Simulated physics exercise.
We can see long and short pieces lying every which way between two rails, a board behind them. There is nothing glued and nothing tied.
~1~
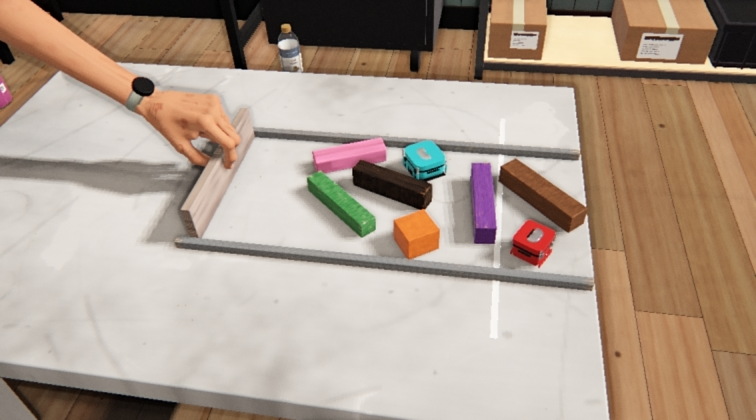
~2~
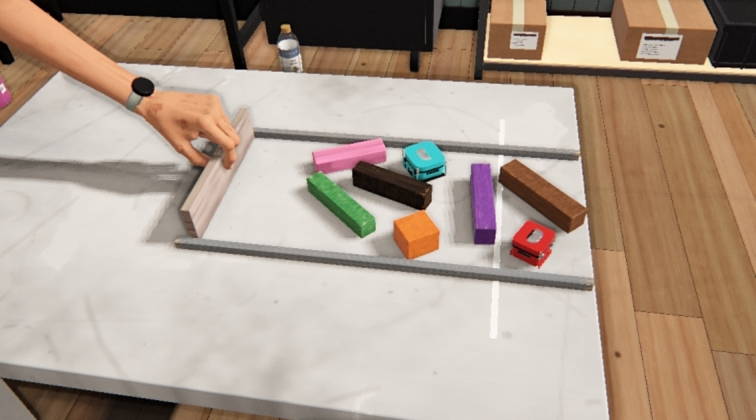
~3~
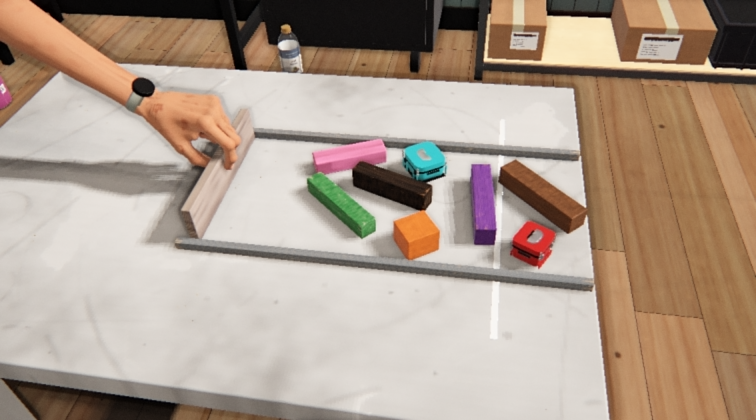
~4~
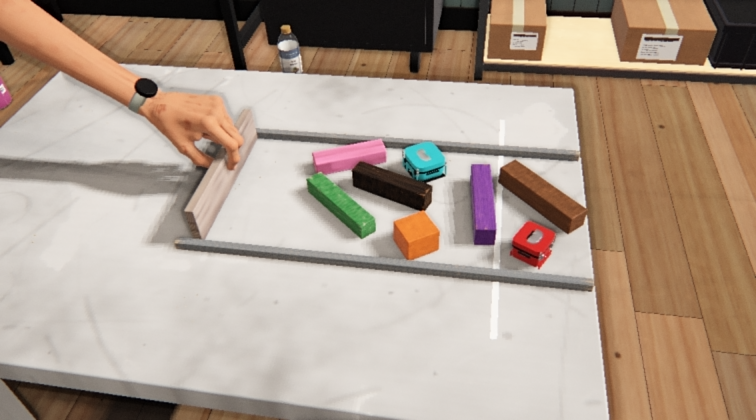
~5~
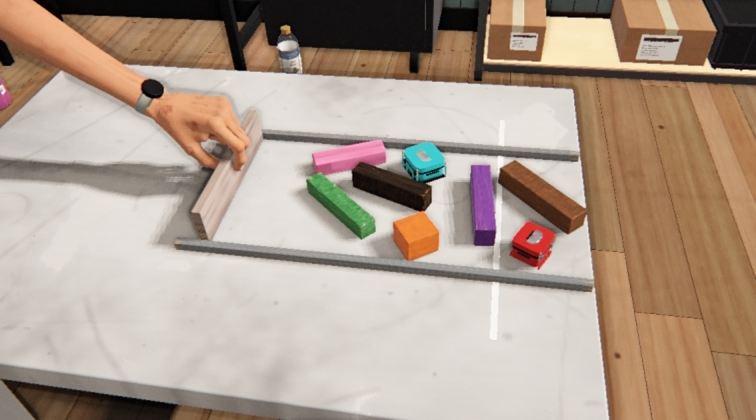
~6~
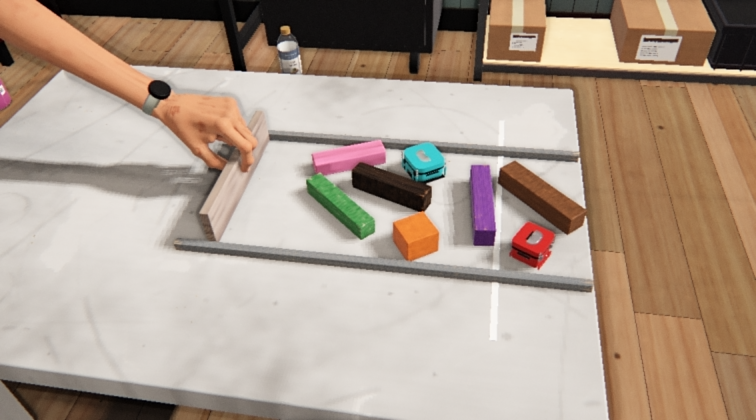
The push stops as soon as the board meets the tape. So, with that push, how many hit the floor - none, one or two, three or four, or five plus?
Turns out one or two get pushed past the edge and drop.
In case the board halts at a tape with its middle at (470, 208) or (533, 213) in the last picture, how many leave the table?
The floor gets 0 the first time and 3 the second.
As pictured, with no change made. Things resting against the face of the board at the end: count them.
Count: 2.
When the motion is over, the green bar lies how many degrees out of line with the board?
Roughly 0 degrees.
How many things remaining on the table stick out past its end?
The number is 1.
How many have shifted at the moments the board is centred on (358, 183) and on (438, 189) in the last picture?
At the first point the count is 4, at the second it's 8.
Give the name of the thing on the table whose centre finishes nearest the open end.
Foremost: The purple bar.
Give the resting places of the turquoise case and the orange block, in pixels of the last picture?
The turquoise case comes to rest at (546, 186), and the orange block comes to rest at (536, 255).
Soon after, none off yet; brown bar at rest near (540, 196); red case at rest near (532, 247); purple bar at rest near (482, 203).
Then, none off yet; brown bar moving near (547, 197); red case moving near (536, 247); purple bar moved a little near (504, 205).
At rest, the number that fall off is one or two; fallen, brown bar.
